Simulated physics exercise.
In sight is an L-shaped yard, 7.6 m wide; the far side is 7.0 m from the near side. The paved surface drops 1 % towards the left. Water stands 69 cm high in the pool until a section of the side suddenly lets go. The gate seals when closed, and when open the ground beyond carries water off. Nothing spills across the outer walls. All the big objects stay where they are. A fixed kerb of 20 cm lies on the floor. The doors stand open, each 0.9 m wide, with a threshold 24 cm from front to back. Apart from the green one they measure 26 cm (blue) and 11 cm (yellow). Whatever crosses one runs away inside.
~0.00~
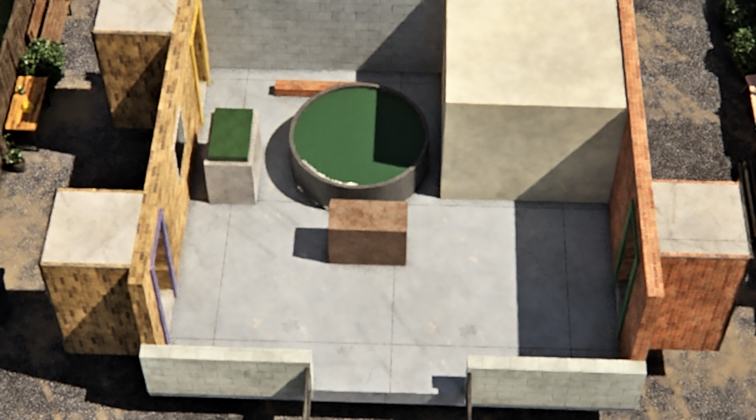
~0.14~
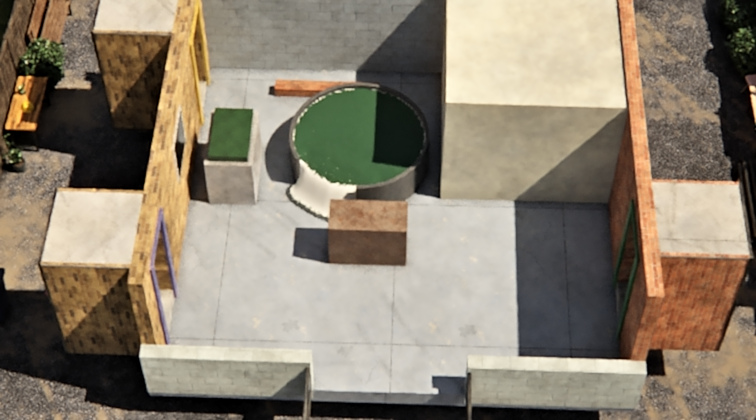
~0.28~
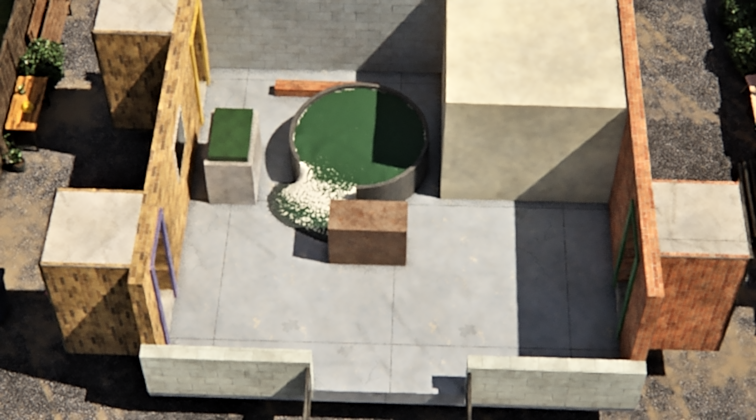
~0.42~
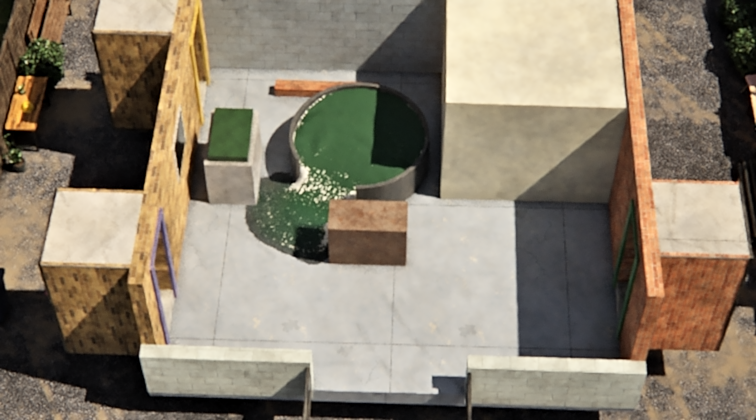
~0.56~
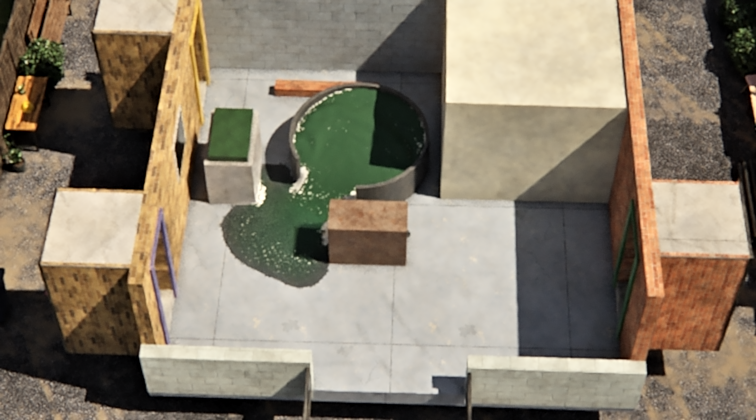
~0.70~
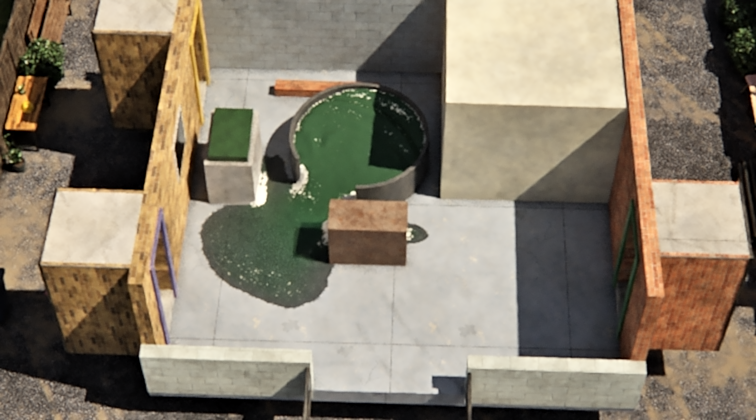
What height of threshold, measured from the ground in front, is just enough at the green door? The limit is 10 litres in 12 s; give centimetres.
Some 8.5 cm above the ground.
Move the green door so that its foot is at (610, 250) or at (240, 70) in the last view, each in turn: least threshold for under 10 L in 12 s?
Roughly 8.0 and 8.5 cm.
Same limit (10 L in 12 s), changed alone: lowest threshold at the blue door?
About 30 cm at blue.
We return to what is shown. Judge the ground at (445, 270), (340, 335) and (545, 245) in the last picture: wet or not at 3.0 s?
In that order: Still dry, flooded, flooded.
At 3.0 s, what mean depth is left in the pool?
About 30 cm.
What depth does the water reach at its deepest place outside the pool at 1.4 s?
Up to some 46 cm.
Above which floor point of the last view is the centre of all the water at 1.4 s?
Near (333, 191).
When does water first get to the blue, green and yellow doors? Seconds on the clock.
Arrival: Blue 1.1 s, green 4.0 s, yellow 3.4 s.
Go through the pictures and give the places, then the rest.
In the first picture, the pool at (359, 137) is whole and still, 69 cm deep; the green door at (625, 276) is dry.
In the second picture, the gap is at (323, 195), the front 0.3 m out at (293, 197); the back of the pool holds 69 cm.
In the third picture, the gap is at (324, 197), the front 0.7 m out at (275, 210); the back of the pool holds 69 cm.
In the fourth picture, the front is at (265, 239), 1.3 m from the gap at (324, 198); 2.2 m2 of floor is wet, 69 cm left at the back.
In the fifth picture, water pours out at (324, 197) and has run 1.8 m, to (243, 258); about 7 cm deep outside, 69 cm at the back.
In the sixth picture, water pours out at (324, 197) and has run 2.3 m, to (224, 274); about 6 cm deep outside, 64 cm at the back; 3.7 m in a straight line remain to the green door at (625, 276).
After 1.4 s water covers 35 % of the floor, deepest (46 cm) near (337, 230); it has not reached the green door.
After 3.0 s water covers 45 % of the floor, deepest (38 cm) near (164, 373); it has not reached the green door.
After 12.0 s water covers 95 % of the floor, deepest (12 cm) near (408, 200); 5 cm at the green door, 0 litres in over its 20 cm threshold.
At the green door as built, the water arrived by 4.1 s and peaked near 13 cm at 6.8 s.
Run again over the same 12 s with other heights there, 22 litres in over 7 cm, 5 litres over 10 cm. The limit of 10 litres is kept from about 8.5 cm up.
